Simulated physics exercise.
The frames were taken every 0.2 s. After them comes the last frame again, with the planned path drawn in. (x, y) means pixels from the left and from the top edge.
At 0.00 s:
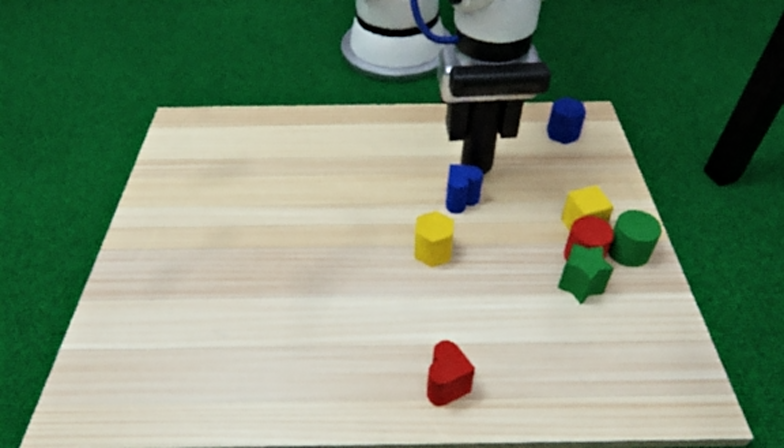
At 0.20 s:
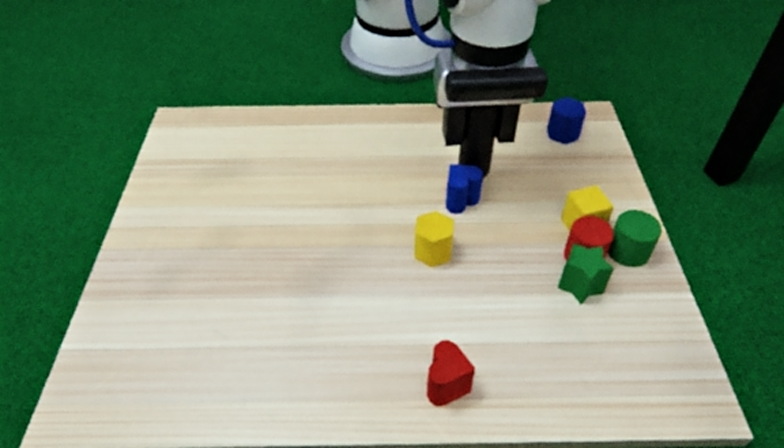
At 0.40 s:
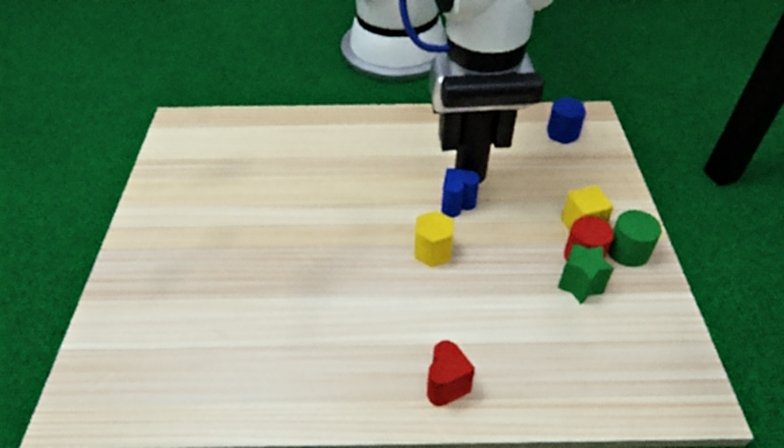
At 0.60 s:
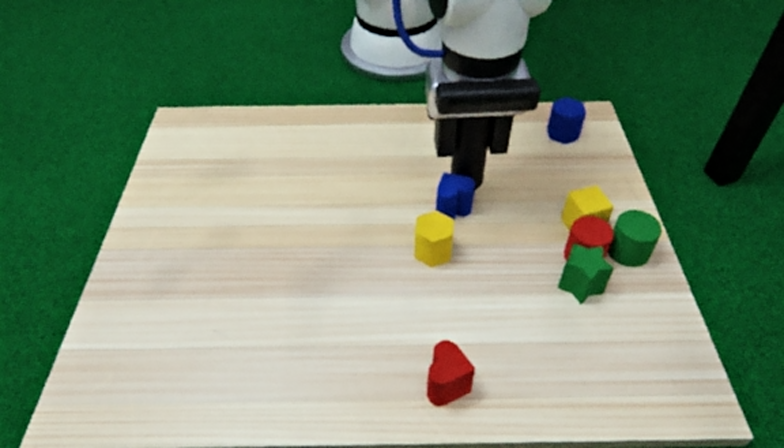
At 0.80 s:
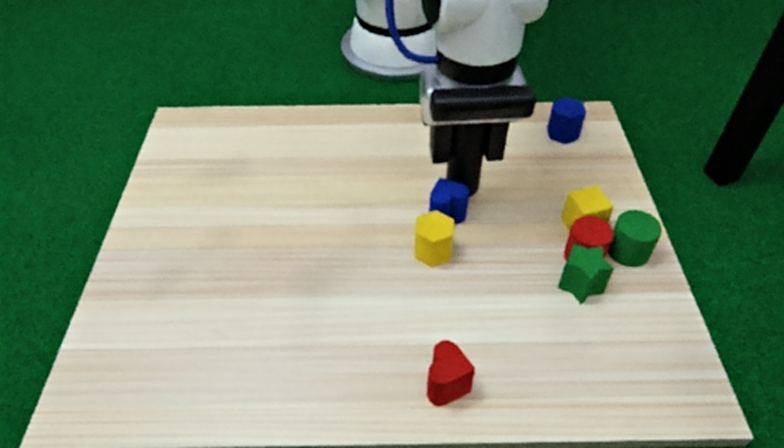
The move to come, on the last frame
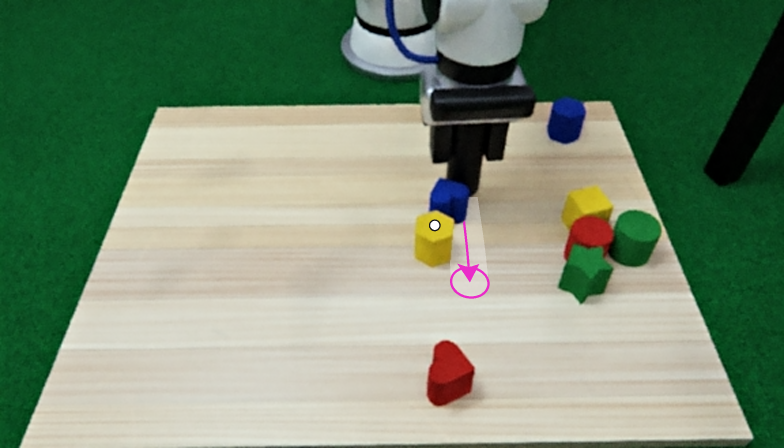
Robot arm lowering its black pusher slightly down and left across a wooden board, nudging a small blue block toward a yellow one.
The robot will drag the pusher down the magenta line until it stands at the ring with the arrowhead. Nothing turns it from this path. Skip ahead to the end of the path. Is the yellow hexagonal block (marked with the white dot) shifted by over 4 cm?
I'd say no.
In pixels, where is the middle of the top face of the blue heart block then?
It will likely be found at (435, 213).
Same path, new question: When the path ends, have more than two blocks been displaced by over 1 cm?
I believe not.
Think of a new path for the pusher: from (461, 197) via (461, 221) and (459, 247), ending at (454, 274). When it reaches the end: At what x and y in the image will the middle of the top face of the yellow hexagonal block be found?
It sits at (412, 250).
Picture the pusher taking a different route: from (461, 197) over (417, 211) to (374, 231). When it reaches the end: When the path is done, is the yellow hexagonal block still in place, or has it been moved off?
Here's my answer: The yellow hexagonal block gets displaced.
The line goes from (461, 197) to (470, 282); the dot is on the yellow hexagonal block.
The first path, step by step. One third of the way, pusher (465, 215); yellow hexagonal block (430, 232); blue heart block (438, 208), turned 45° clockwise.
Two thirds of the way, pusher (469, 243); yellow hexagonal block (421, 238), turned 15° anticlockwise; blue heart block (435, 213), turned 60° clockwise.
At the end, pusher (471, 273); yellow hexagonal block (421, 238), turned 15° anticlockwise; blue heart block (435, 213), turned 60° clockwise.
